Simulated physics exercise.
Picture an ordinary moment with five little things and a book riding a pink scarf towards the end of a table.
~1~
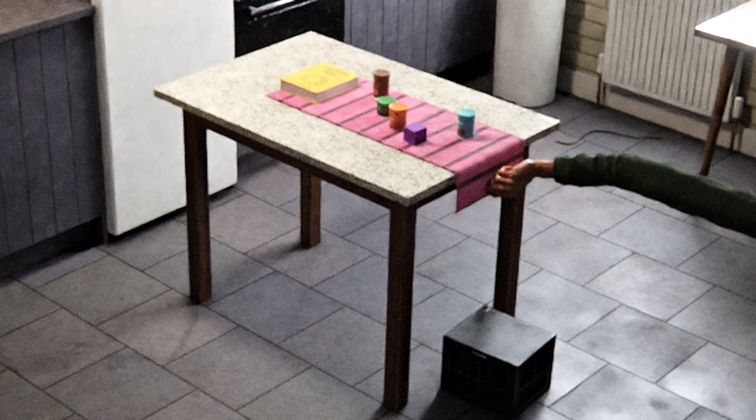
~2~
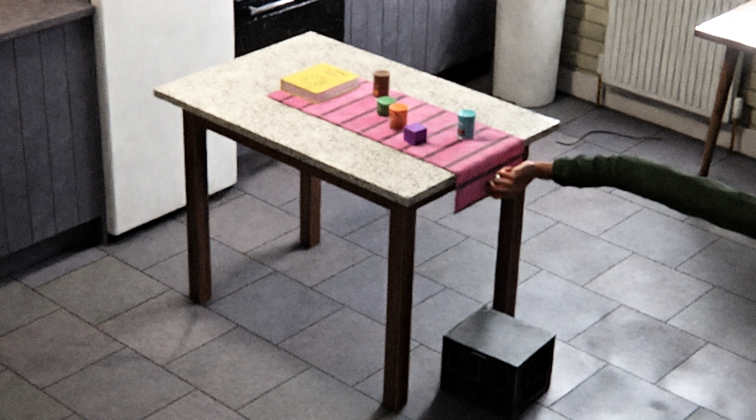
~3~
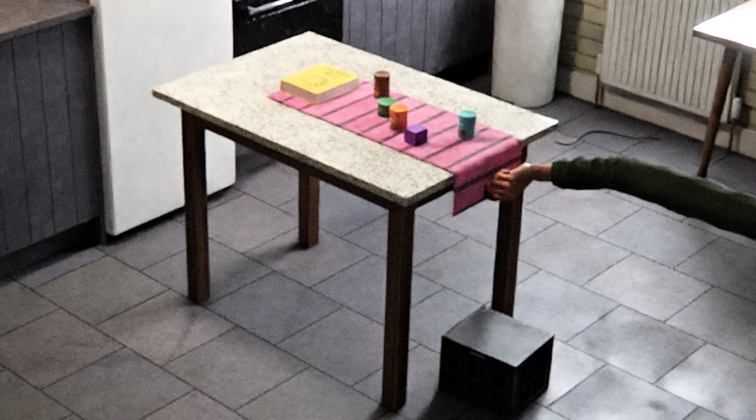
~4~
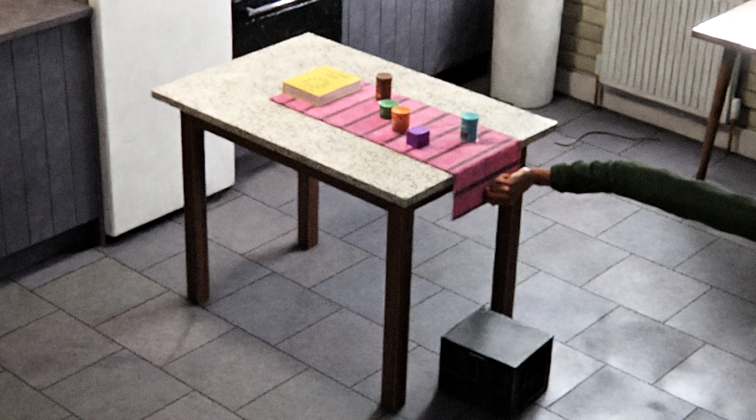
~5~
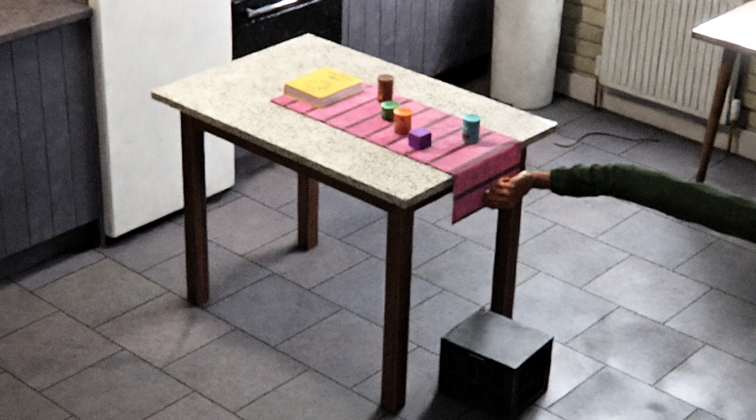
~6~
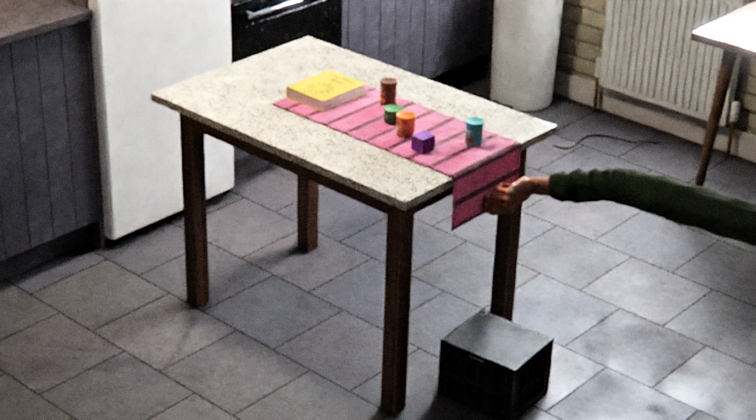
To begin with, a hand in a dark green sleeve grips the hanging end of a pink striped cloth on a speckled table, with a yellow book and five small objects on it. The hand then draws the cloth slightly downward, and the objects shift a little to the right with it.
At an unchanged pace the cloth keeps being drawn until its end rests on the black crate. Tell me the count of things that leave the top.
Exactly four drop.
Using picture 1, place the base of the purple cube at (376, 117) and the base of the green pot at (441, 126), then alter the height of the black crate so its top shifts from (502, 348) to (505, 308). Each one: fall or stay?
The purple cube stays aboard, and the green pot does not stay aboard.
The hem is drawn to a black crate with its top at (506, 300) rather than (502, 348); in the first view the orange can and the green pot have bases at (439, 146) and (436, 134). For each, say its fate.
Observed: Orange can departs; green pot departs.
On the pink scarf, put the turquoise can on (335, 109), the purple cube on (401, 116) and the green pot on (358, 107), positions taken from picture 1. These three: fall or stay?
Start with the turquoise can, which is kept; next the purple cube, which is lost; last the green pot, which is kept.
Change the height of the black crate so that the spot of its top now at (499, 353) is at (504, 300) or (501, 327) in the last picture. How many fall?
First case 2, second 3.
Soon after, hem near (483, 277); turquoise can and purple cube gone.
After that, hem on the crate; turquoise can, purple cube, orange can and green pot gone.
In the end, hem on the crate; turquoise can, purple cube, orange can and green pot gone. It carries off four.
